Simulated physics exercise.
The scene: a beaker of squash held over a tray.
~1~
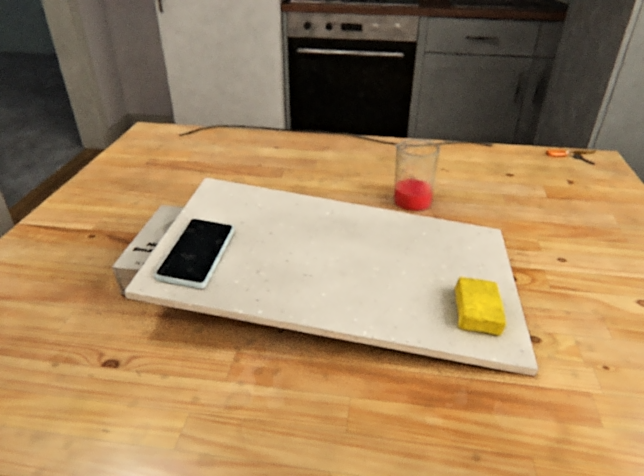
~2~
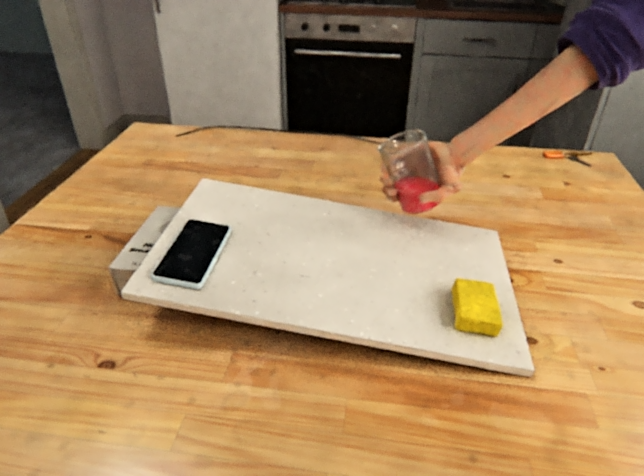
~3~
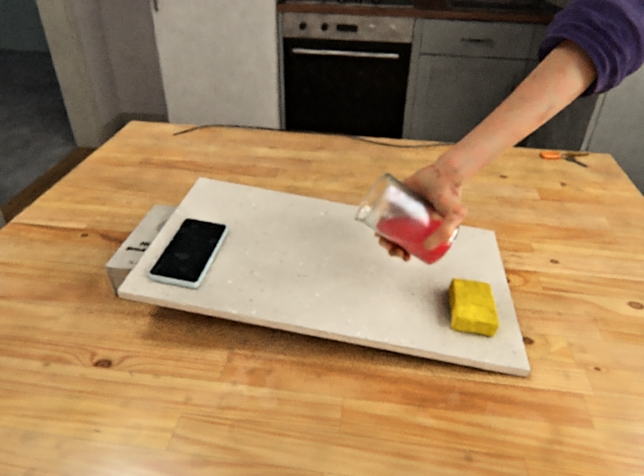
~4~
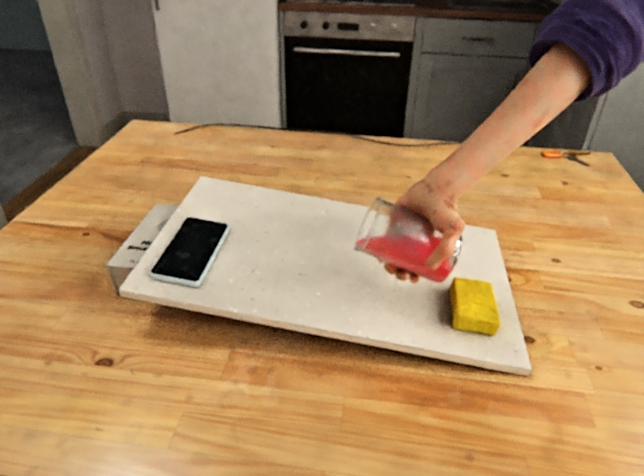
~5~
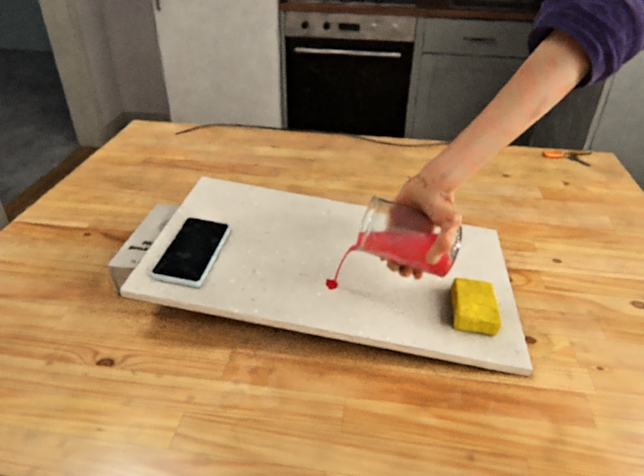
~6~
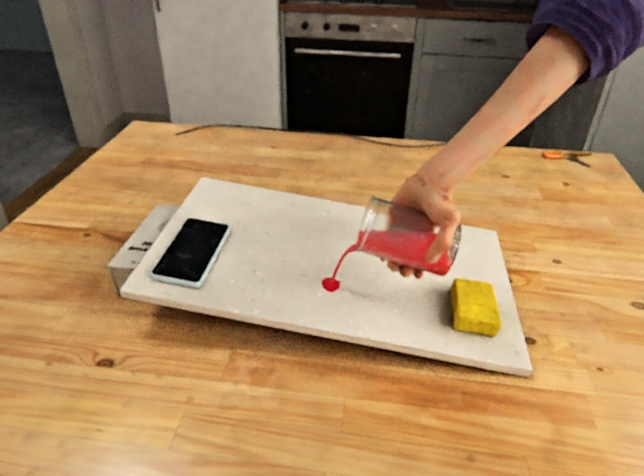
We see a pale tray holding a phone and a yellow sponge, sloping down to the right on a wooden table, as a hand lifts a beaker of red liquid, tilts it over the tray and begins pouring onto it.
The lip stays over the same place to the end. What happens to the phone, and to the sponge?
The phone stays dry; the sponge gets wet.
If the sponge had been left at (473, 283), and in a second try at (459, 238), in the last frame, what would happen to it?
One: It is reached. Two: It remains untouched.
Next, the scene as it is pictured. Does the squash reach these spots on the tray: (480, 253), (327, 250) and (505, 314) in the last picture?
The first is untouched; the next dry; the last untouched.
Next, it runs down to the right; the phone is clear of it; the sponge is clear of it.
After that, it runs down to the right and off the end; the phone is clear of it; the sponge is in it.
Finally, it runs down to the right and off the end; the phone is clear of it; the sponge is in it.
